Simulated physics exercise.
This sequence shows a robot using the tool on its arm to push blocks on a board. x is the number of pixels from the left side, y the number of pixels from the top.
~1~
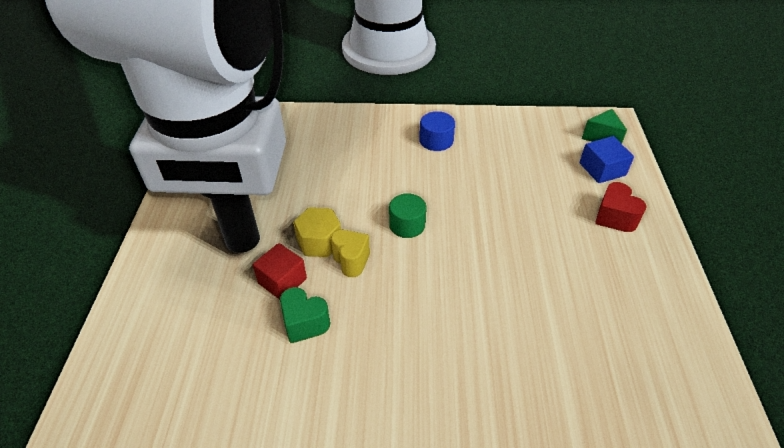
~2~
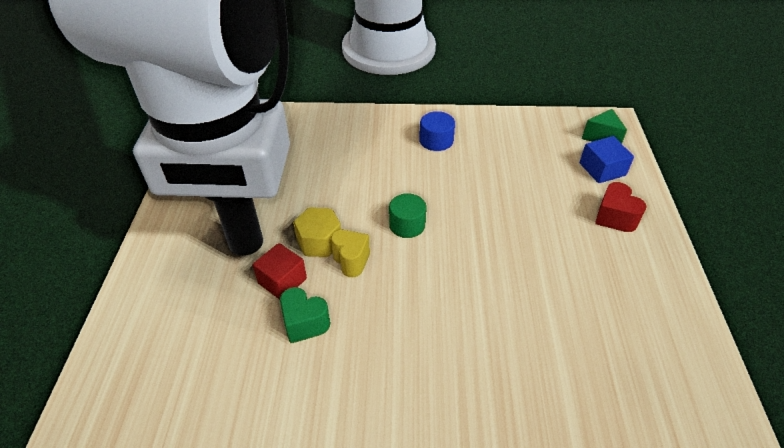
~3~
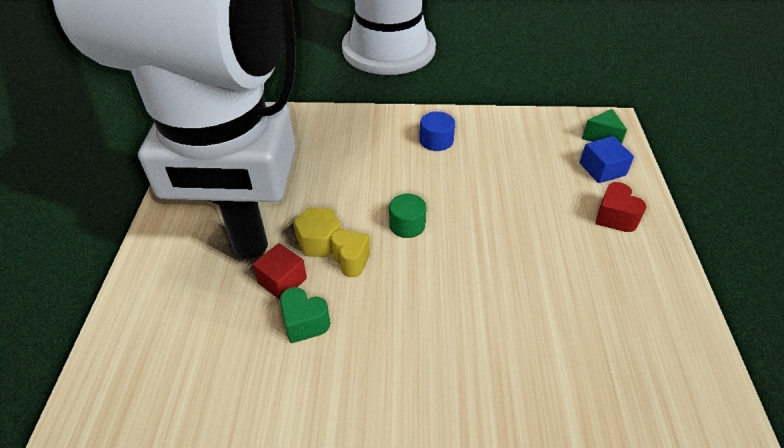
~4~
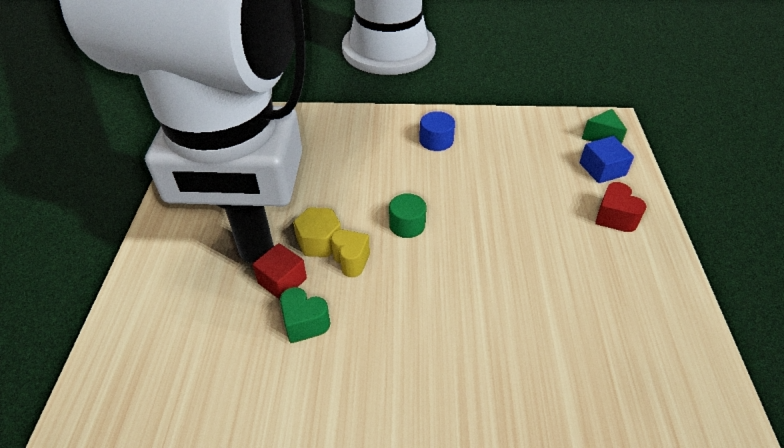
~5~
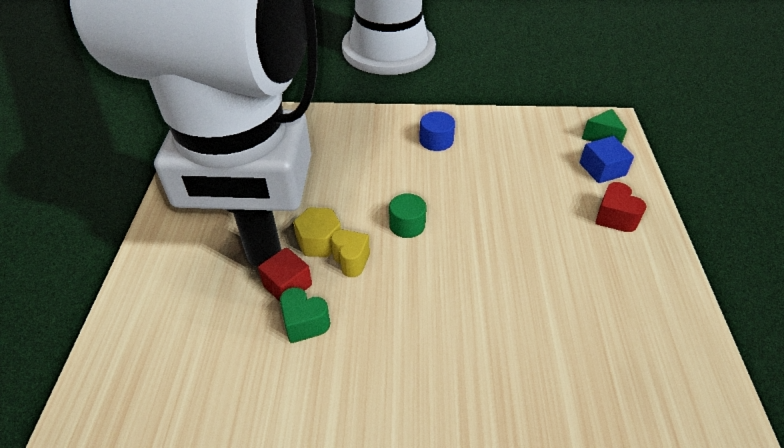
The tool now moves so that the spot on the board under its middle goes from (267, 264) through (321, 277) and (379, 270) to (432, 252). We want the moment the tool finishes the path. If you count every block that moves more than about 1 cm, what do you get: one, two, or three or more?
My best guess is that three blocks or more move over 1 cm.
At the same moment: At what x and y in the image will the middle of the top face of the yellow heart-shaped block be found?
The centre of its top face lies at (378, 225).
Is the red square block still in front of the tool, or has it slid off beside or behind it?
The red square block is left behind or beside.
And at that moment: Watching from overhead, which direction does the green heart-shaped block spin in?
Twists anticlockwise.
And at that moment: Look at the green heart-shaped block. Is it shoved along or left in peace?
That block ends up displaced.
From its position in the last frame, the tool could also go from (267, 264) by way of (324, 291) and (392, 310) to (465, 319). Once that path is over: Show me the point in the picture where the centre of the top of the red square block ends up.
In the picture, it is at (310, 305).
On the path given first. One third of the way, tool (321, 268); red square block (302, 288), turned 55° clockwise; green heart-shaped block (305, 320), turned 25° anticlockwise.
Two thirds of the way, tool (380, 260); red square block (302, 288), turned 55° clockwise; green heart-shaped block (305, 320), turned 25° anticlockwise; yellow heart-shaped block (376, 227), turned 70° anticlockwise.
At the end, tool (433, 243); red square block (302, 288), turned 55° clockwise; green heart-shaped block (305, 320), turned 25° anticlockwise; yellow six-sided block still; yellow heart-shaped block (378, 225), turned 85° anticlockwise.
